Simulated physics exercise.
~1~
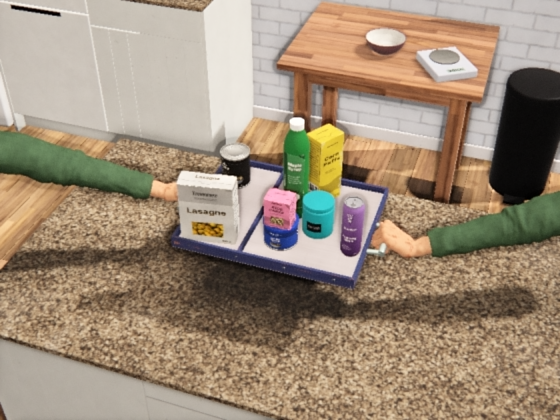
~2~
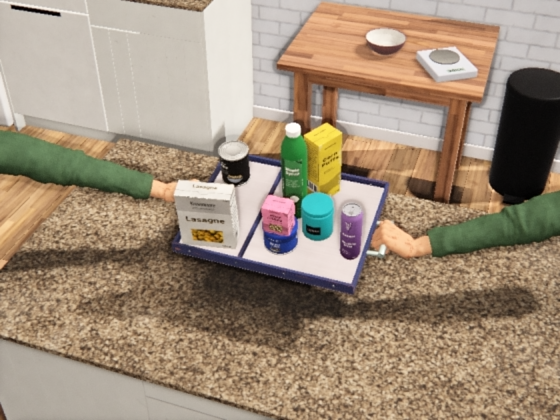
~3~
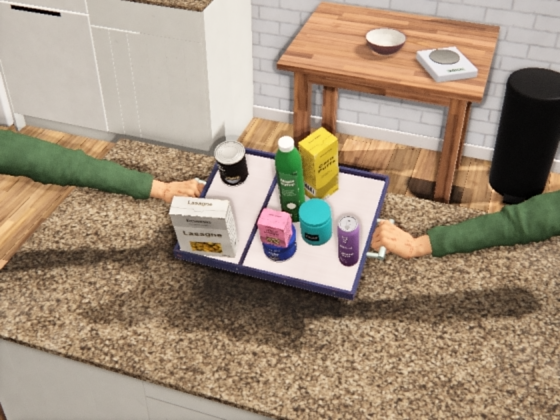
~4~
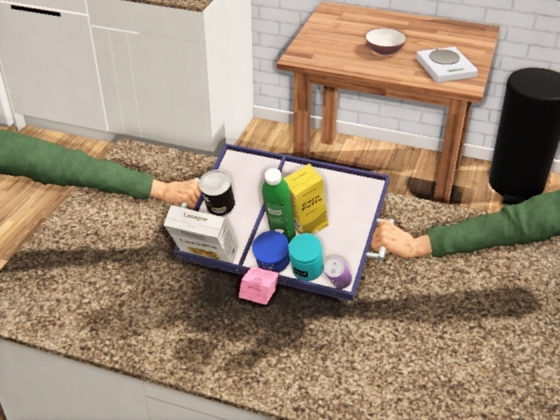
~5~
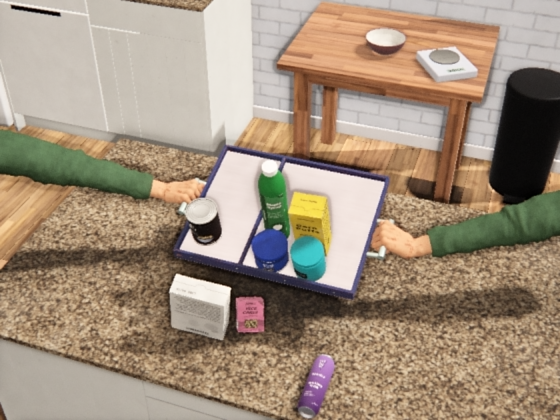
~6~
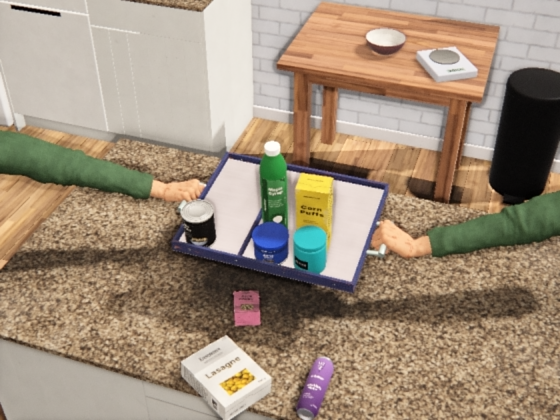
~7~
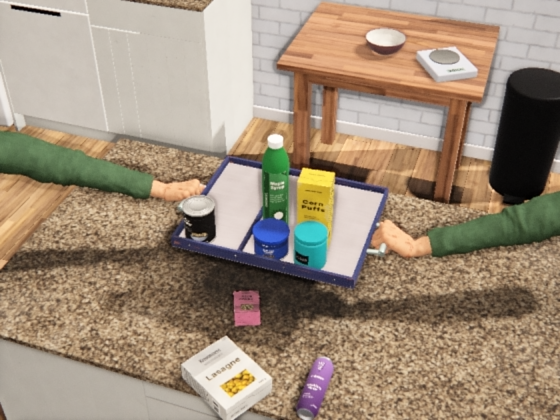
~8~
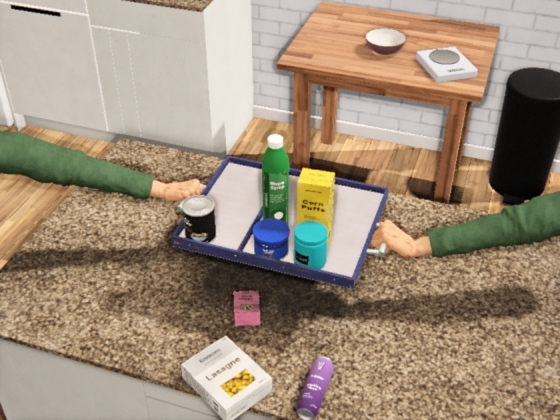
A tray held in two hands tips forward, spilling three items onto the counter, then levels.
